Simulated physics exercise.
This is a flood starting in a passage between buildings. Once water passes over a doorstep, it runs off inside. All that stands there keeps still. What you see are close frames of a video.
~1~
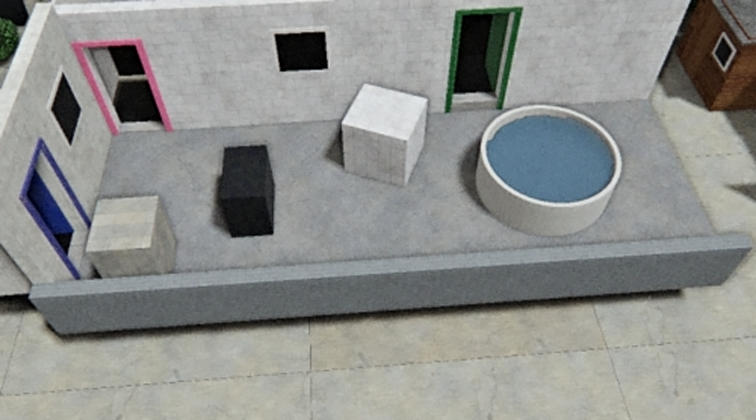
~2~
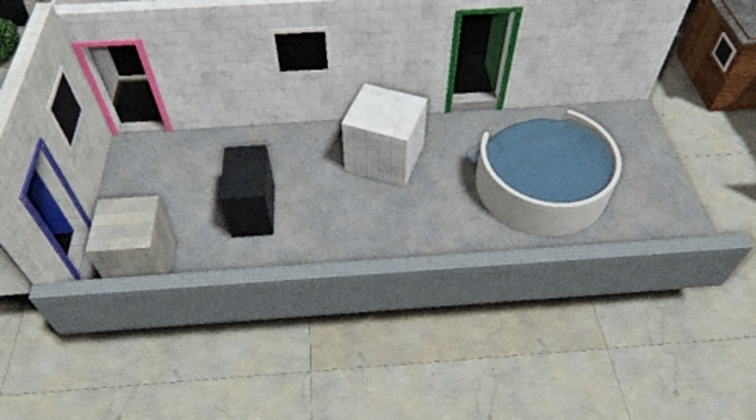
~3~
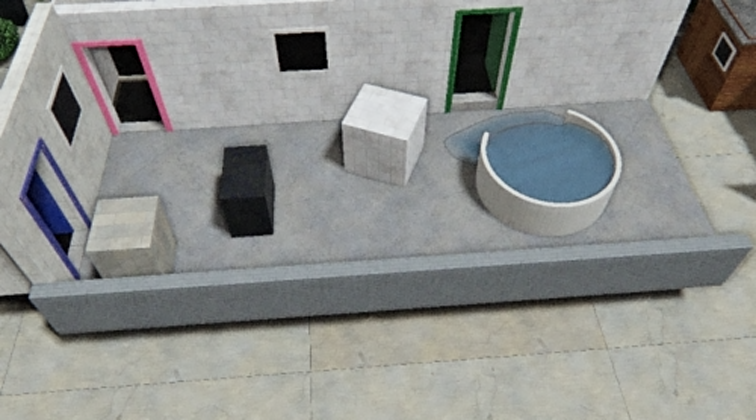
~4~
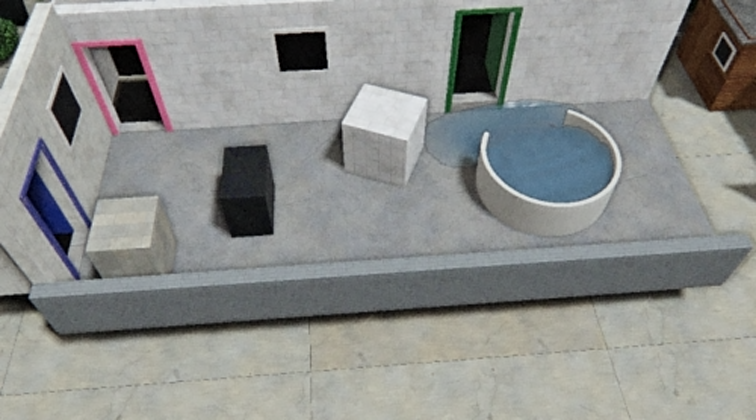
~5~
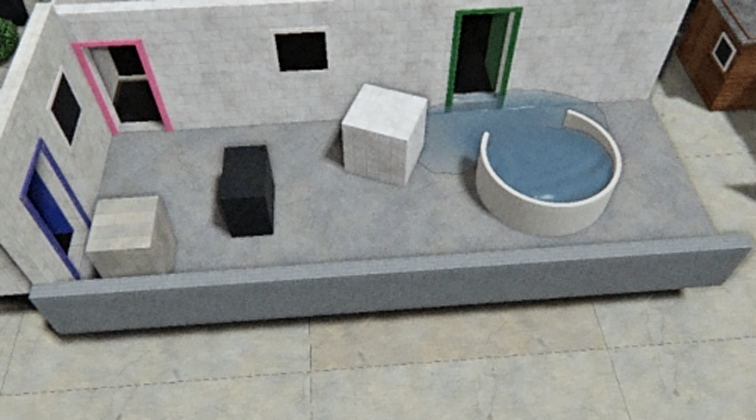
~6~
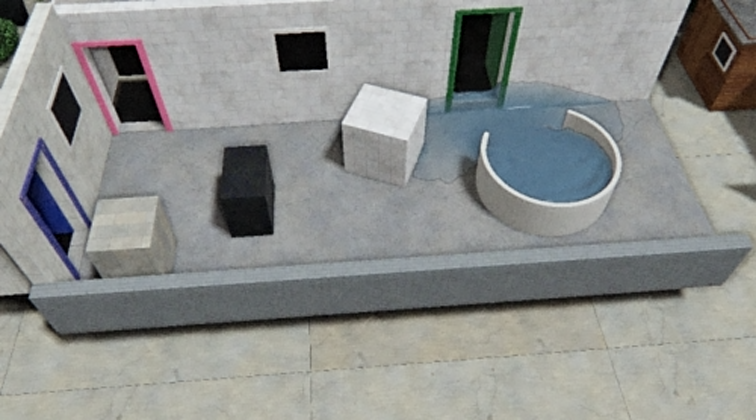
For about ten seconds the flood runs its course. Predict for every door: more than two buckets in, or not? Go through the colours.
As I see it, the blue door exceeds two buckets; the pink door exceeds two buckets; the green door exceeds two buckets.
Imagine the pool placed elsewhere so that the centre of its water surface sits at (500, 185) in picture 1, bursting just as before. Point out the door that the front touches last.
That would be the one in blue.
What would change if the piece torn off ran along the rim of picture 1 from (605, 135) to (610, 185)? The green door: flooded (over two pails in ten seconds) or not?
Here the green door remains short.
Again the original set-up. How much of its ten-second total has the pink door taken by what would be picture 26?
The figure is near 0 per cent.
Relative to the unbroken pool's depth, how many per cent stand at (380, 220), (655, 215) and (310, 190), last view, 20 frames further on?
2, 2, 2 %.
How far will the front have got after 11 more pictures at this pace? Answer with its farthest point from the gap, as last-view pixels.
About at (161, 131).
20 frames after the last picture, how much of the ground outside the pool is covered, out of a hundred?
Around 60 percent of it.
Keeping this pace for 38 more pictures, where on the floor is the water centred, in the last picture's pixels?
The water's centre sits above (383, 184).
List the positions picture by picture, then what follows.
The first frame shows the round tank at (550, 156) is whole and still.
In the second frame, the front is at (472, 159), out from the gap on the round tank's far side.
In the third frame, the front is at a hidden place, out from the gap on the round tank's far side.
In the fourth frame, the front is at (427, 131), out from the gap on the round tank's far side.
In the fifth frame, water pours out on the round tank's far side and has run to a hidden place.
In the sixth frame, the front is at a hidden place, out from the gap on the round tank's far side.
A moment on, water covers 20 % of the floor; the blue door not reached, the pink door not reached, the green door over two buckets in.
Next, water covers 35 % of the floor; the blue door not reached, the pink door not reached, the green door far over two buckets in.
Then, water covers 60 % of the floor; the blue door wet at the sill, nothing in, the pink door under two buckets in, the green door far over two buckets in.
Later, water covers 80 % of the floor; the blue door under two buckets in, the pink door over two buckets in, the green door far over two buckets in.
In the end, water covers 100 % of the floor; the blue door over two buckets in, the pink door over two buckets in, the green door far over two buckets in.
